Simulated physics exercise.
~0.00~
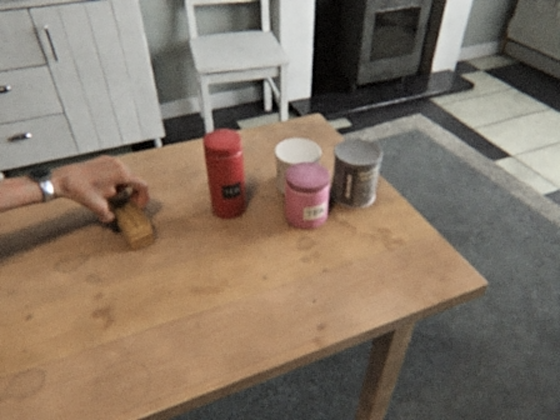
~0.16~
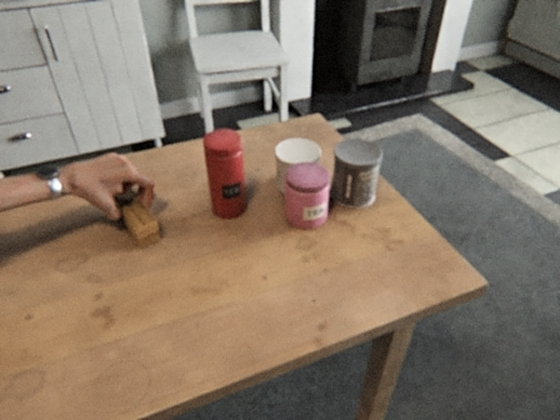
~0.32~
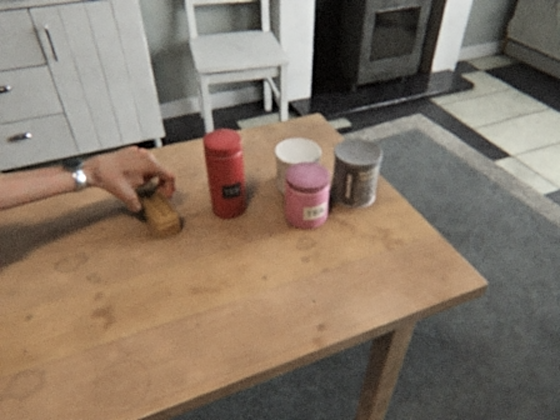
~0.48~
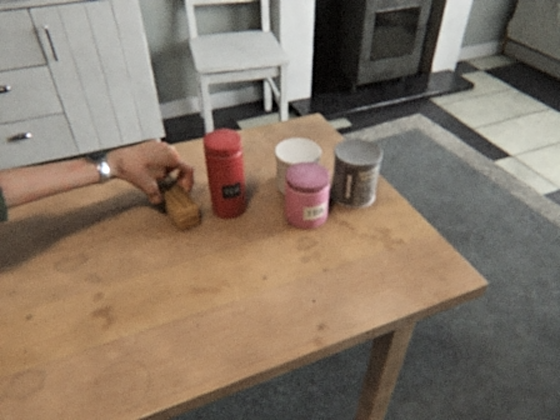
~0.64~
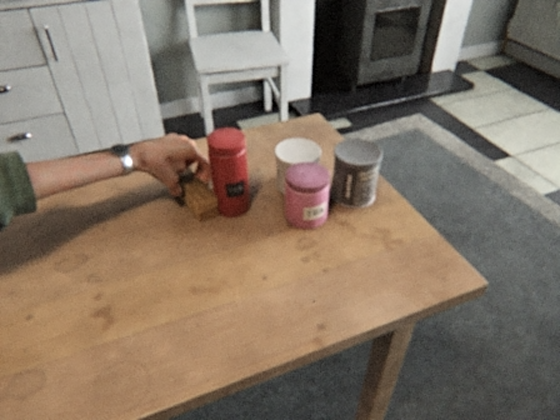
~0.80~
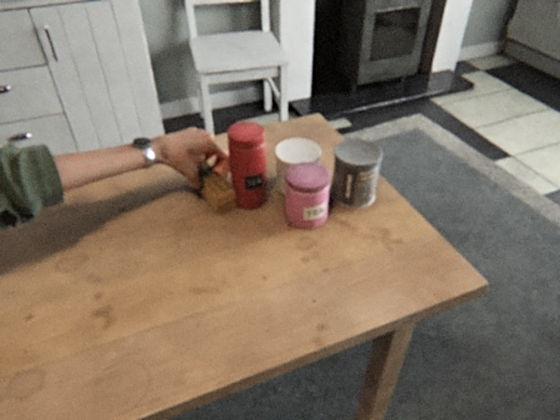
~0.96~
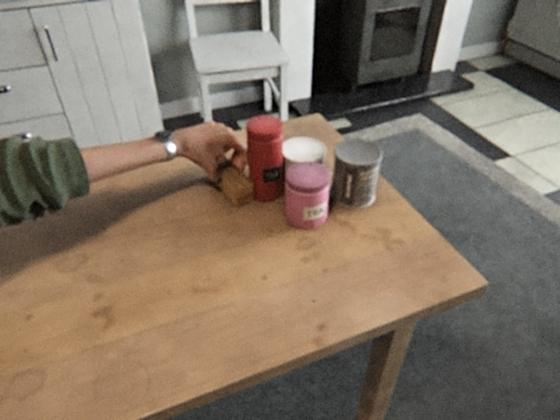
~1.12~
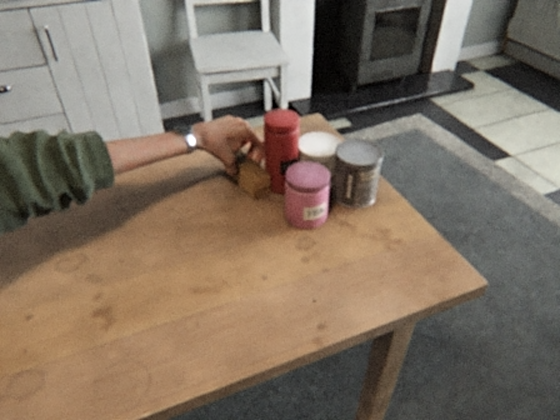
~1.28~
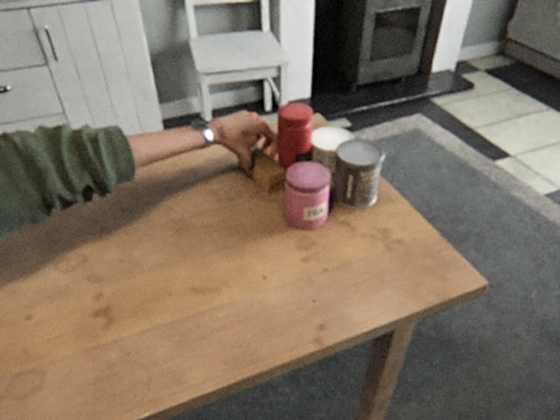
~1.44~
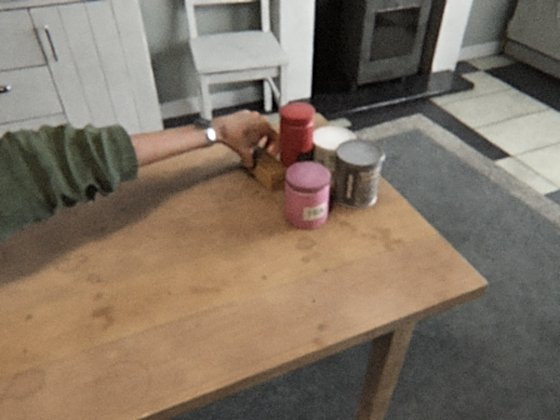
A hand slid a small wooden block rightward across a table until it pushed a red jar along, which then nudged a white tin, and both ended up shifted but upright near the pink jar and grey tin, which stayed put.
